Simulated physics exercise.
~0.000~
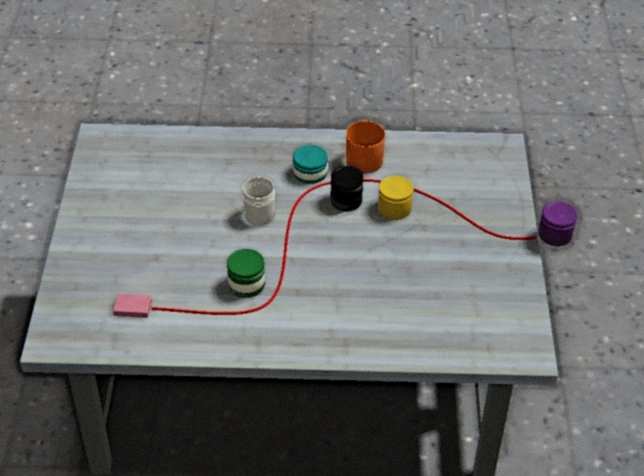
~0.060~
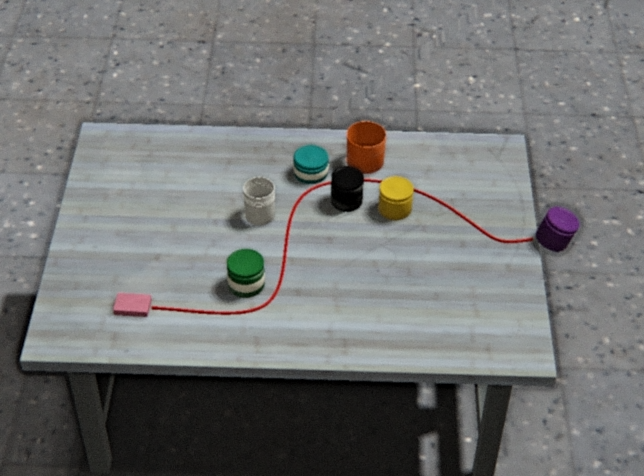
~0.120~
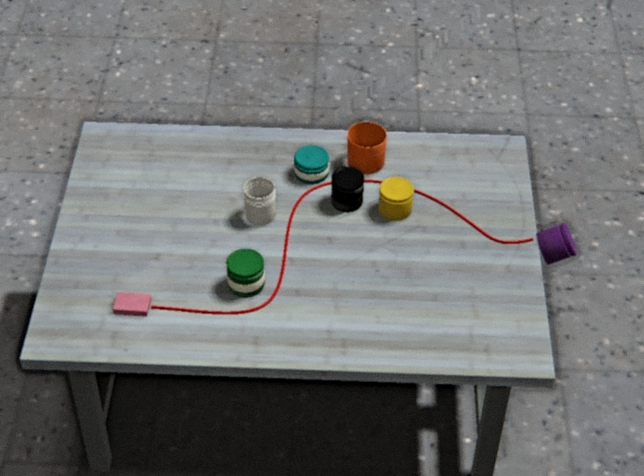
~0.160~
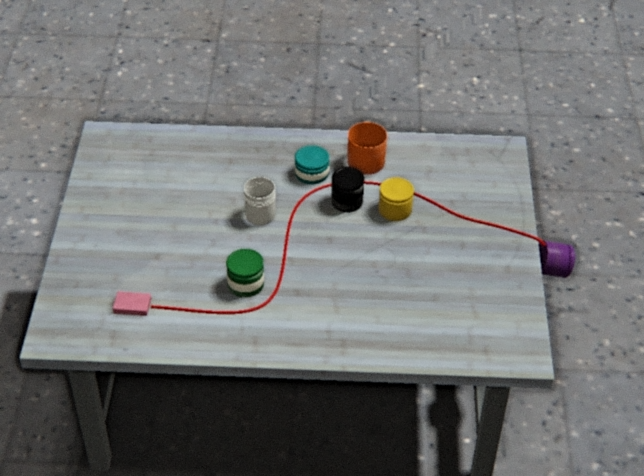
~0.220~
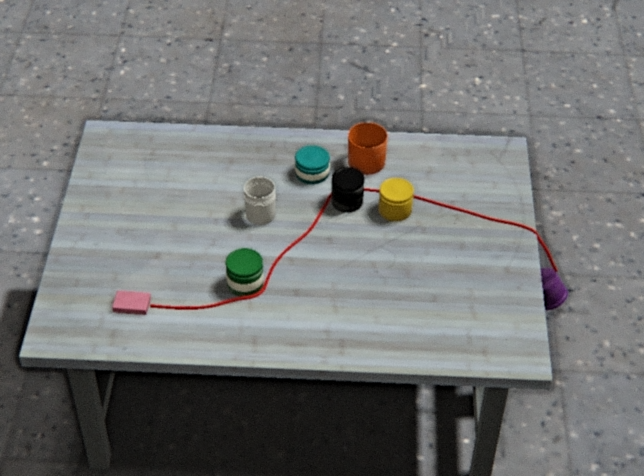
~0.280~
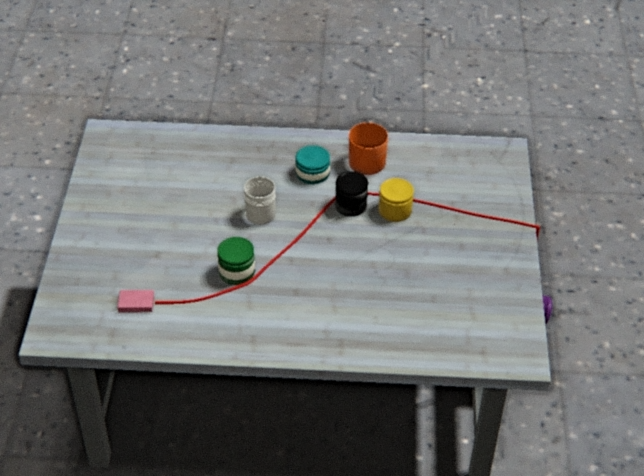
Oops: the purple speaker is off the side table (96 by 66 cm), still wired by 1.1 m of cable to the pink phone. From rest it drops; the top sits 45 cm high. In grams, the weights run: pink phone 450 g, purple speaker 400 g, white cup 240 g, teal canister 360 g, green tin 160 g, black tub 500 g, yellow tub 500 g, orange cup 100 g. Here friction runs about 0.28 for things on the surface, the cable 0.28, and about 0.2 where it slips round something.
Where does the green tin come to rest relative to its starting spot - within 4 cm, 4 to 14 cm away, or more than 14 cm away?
It comes to rest more than 14 cm away.
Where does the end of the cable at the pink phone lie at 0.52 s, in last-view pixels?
(191, 278) or thereabouts.
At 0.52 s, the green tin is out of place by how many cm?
At that moment the green tin has gone 20 cm from the start.
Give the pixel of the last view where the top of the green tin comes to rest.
(186, 179).
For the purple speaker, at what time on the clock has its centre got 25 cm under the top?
Near 0.34 seconds.
By 0.5 s, the cable's tail end at (191, 278); green tin 22 cm off its start, purple speaker over the edge, pink phone 9 cm off its start.
By 0.7 s, the cable's tail end at (227, 267); green tin 25 cm off its start, pink phone 16 cm off its start, purple speaker over the edge.
By 1.0 s, the cable's tail end at (227, 266); green tin 25 cm off its start at (186, 179), pink phone 16 cm off its start at (211, 269), purple speaker over the edge.
By 1.2 s, the cable's tail end at (227, 266); green tin 25 cm off its start, pink phone 16 cm off its start, purple speaker over the edge.
By 2.4 s, the cable's tail end at (227, 266); green tin 26 cm off its start at (186, 179), pink phone 16 cm off its start at (211, 269), purple speaker over the edge, black tub 8 cm off its start at (369, 200).
